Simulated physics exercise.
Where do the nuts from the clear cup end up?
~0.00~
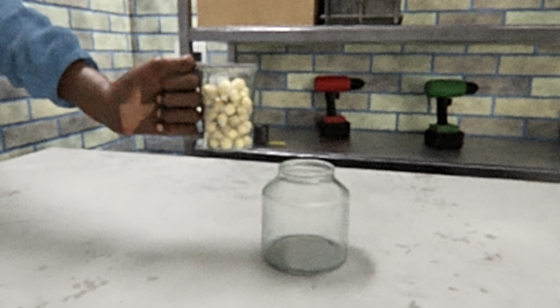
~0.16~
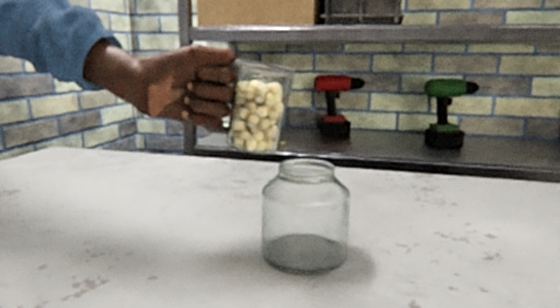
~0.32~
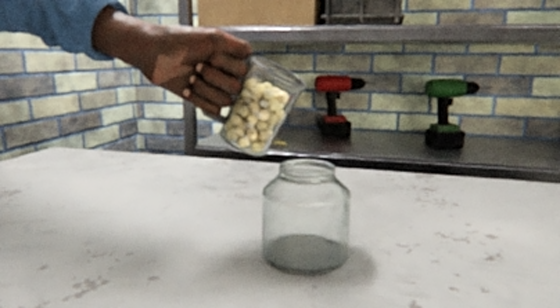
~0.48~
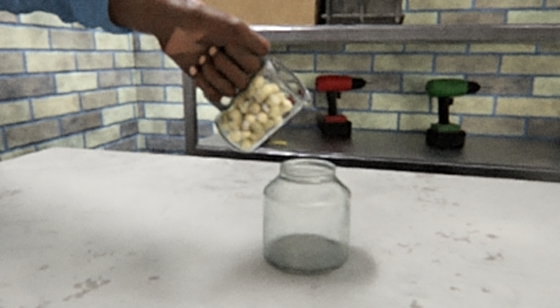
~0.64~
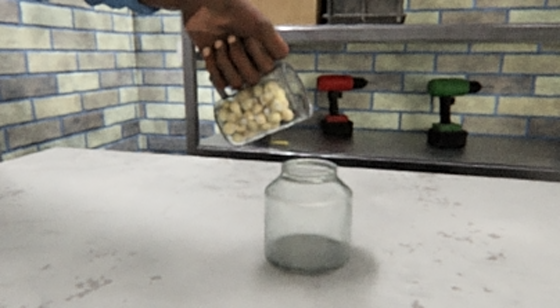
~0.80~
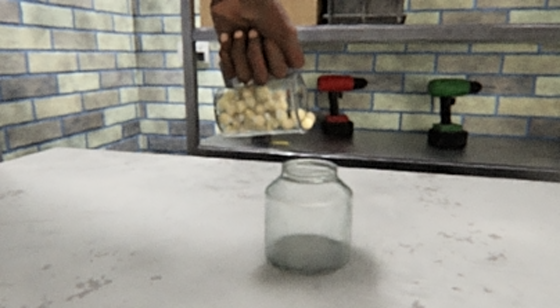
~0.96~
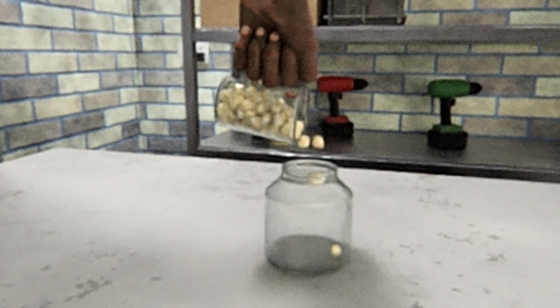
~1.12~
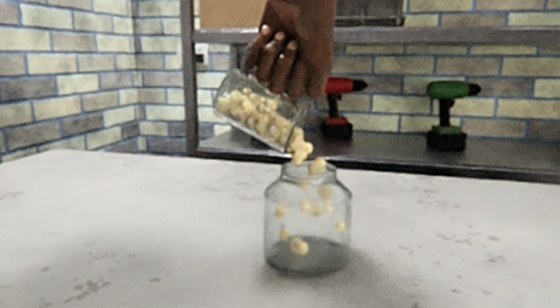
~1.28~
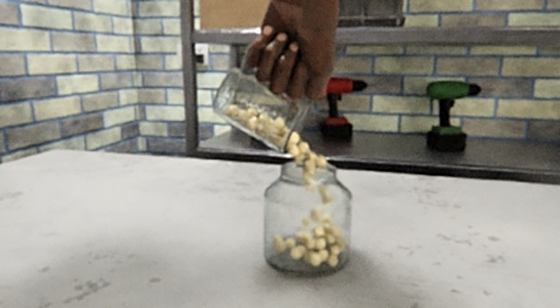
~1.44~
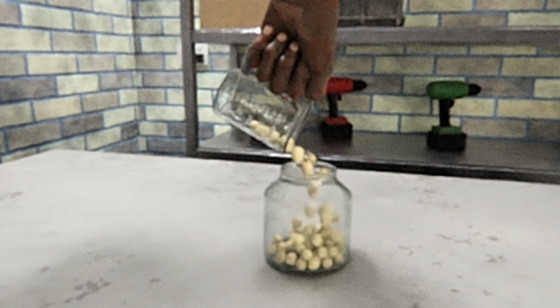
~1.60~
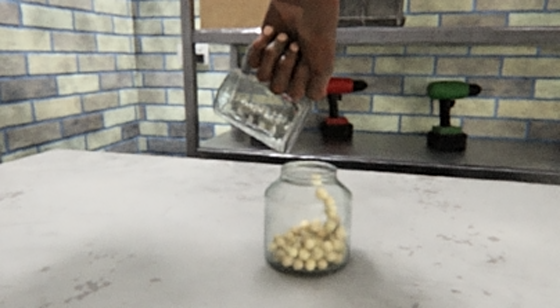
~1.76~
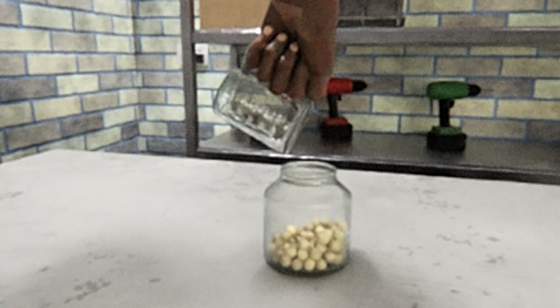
They end up in the glass jar, with hardly any, if any, spilt on the table or left in the cup.
